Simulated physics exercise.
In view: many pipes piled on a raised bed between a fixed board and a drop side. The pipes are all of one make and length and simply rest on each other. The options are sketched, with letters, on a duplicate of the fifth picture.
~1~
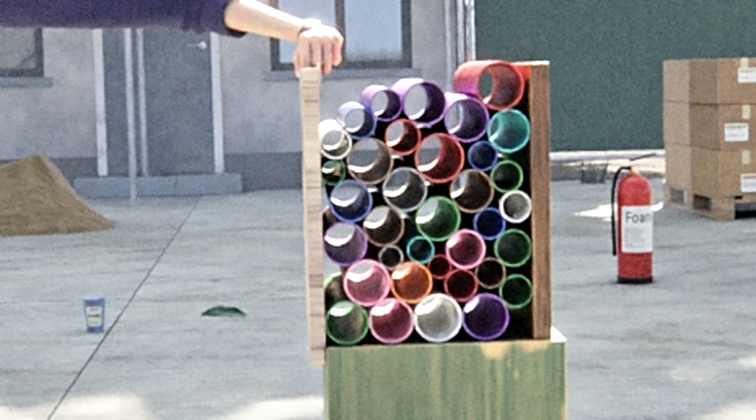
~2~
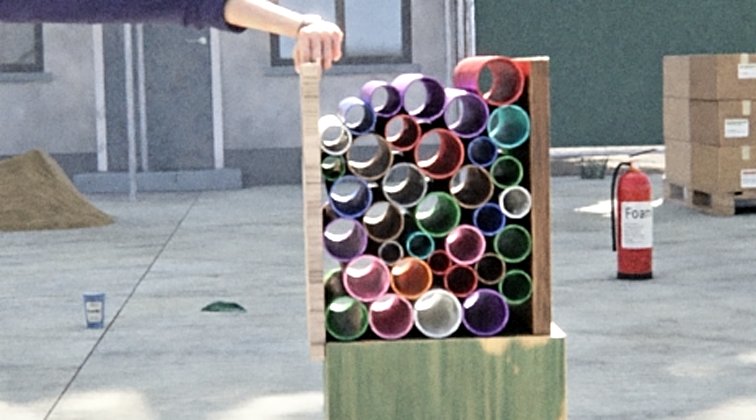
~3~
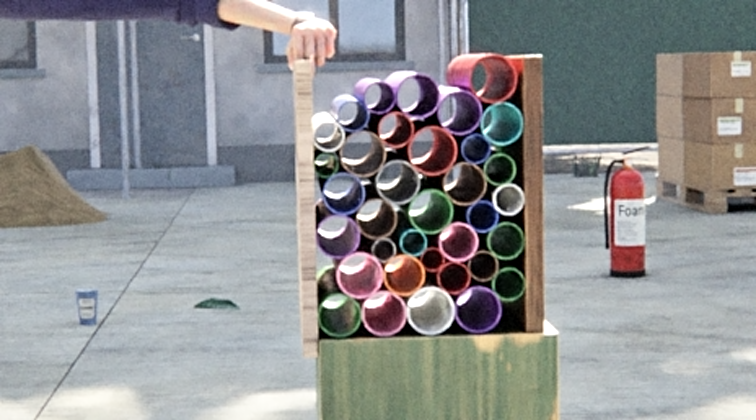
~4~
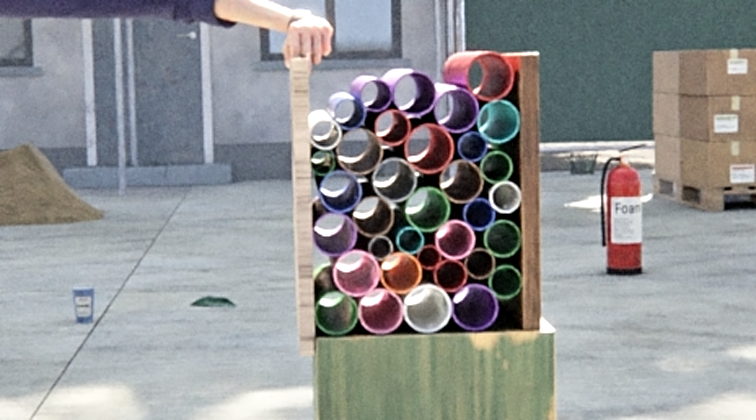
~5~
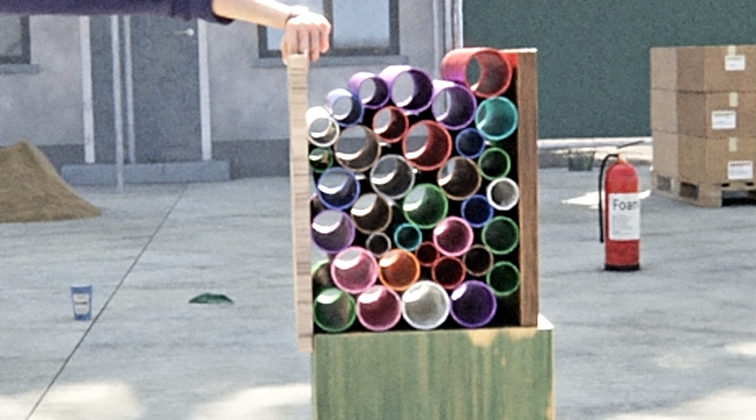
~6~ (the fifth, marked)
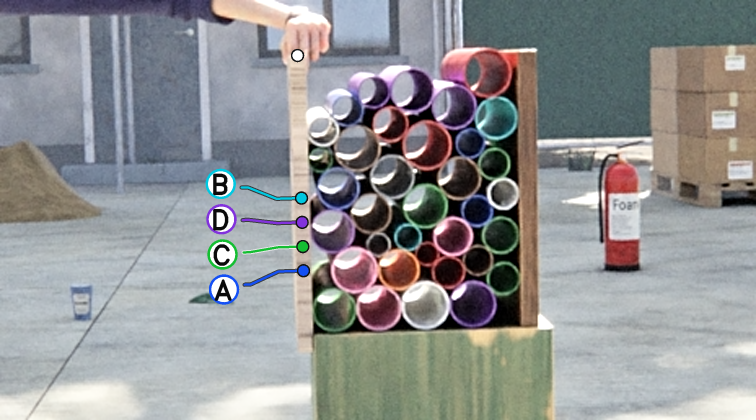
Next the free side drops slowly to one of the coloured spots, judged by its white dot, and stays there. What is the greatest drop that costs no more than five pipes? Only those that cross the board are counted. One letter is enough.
No lower than B.
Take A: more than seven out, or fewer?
At A, more than seven.
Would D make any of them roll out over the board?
Yes, at D.
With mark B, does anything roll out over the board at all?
Yes.
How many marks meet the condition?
One of the four.
On the marked copy, A at (303, 271); B at (301, 198); C at (303, 247); D at (302, 223); the white dot at (298, 55).
With B. Early on, top of the board (307, 117).
Further on, top of the board (309, 187).
At the end, top of the board (309, 198), four out over the board.
As for the rest, A more than five out over the board; C more than five out over the board; D more than five out over the board.
